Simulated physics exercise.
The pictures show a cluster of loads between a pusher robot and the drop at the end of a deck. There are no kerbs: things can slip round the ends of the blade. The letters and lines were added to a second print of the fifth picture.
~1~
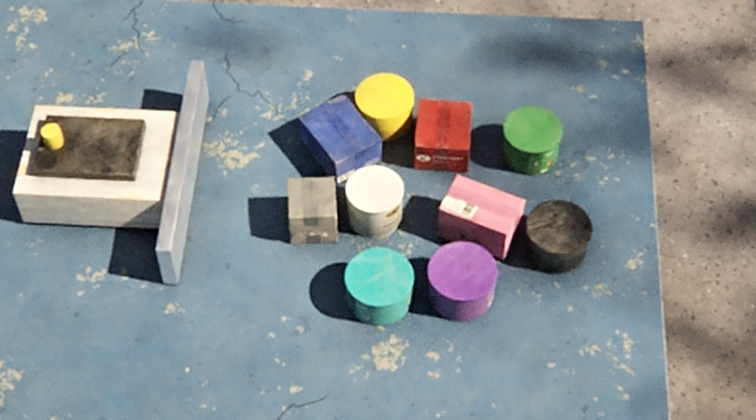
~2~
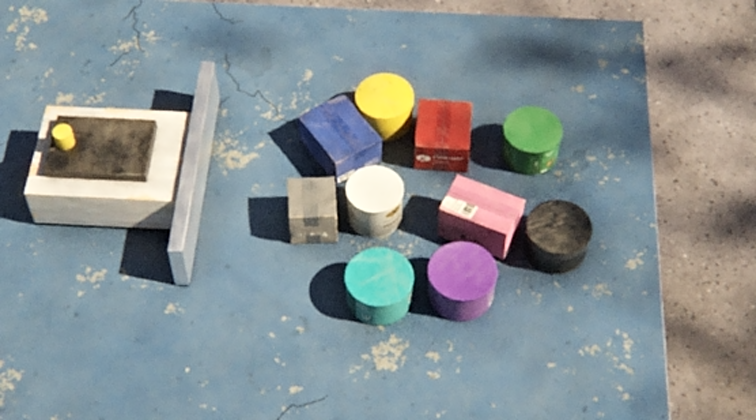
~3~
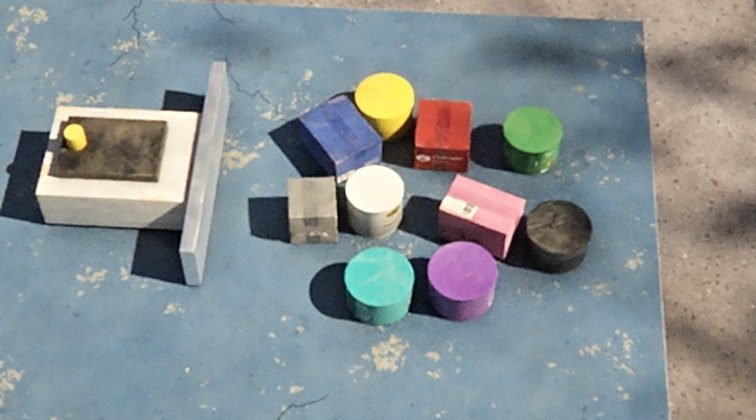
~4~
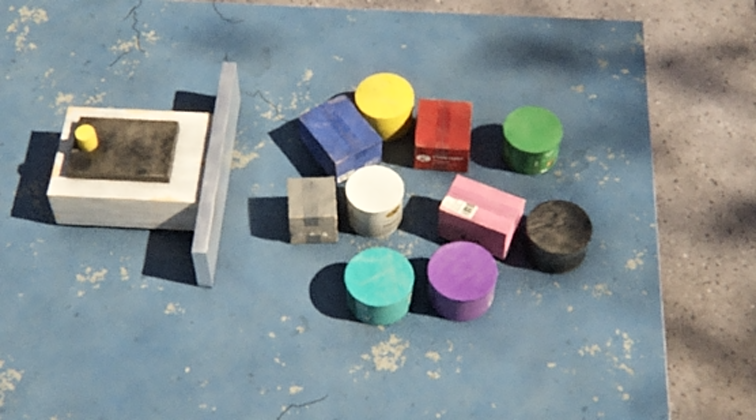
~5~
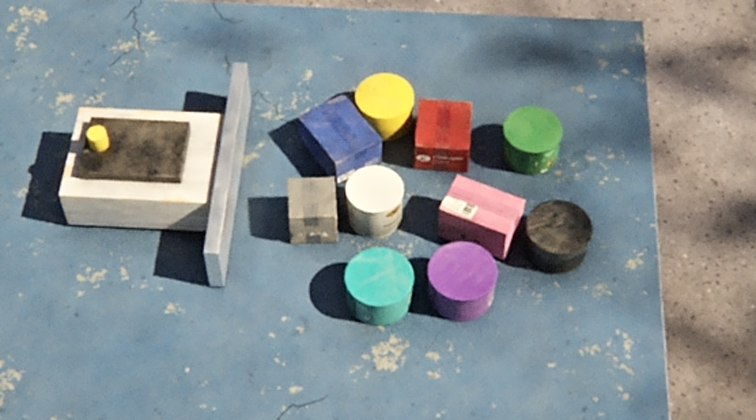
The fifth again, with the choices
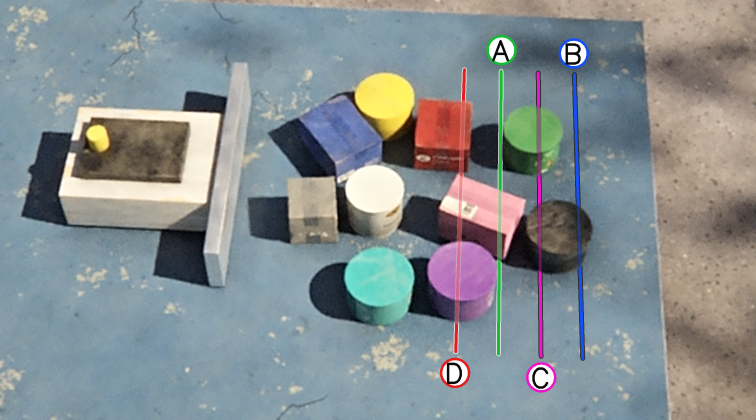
A white robot with a wide front plate moves slightly right toward motionless boxes and pails.
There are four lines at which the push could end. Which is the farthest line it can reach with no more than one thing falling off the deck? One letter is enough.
Line A.
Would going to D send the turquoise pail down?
By then, no.
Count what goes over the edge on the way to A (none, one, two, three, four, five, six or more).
By then, one.
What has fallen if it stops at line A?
It is the black pail.
On the marked copy, A at (500, 203); B at (578, 206); C at (540, 204); D at (460, 201).
Taking A. A third of the way, robot (241, 154); yellow canister (412, 102); red parcel (454, 133).
Two thirds of the way, robot (338, 158); black pail (632, 254); green pail (568, 143).
When it is over, robot (413, 162); black pail over the edge; green pail (641, 145); one fallen.
As for the rest, B drops four; C drops three; D is within the limit but short.
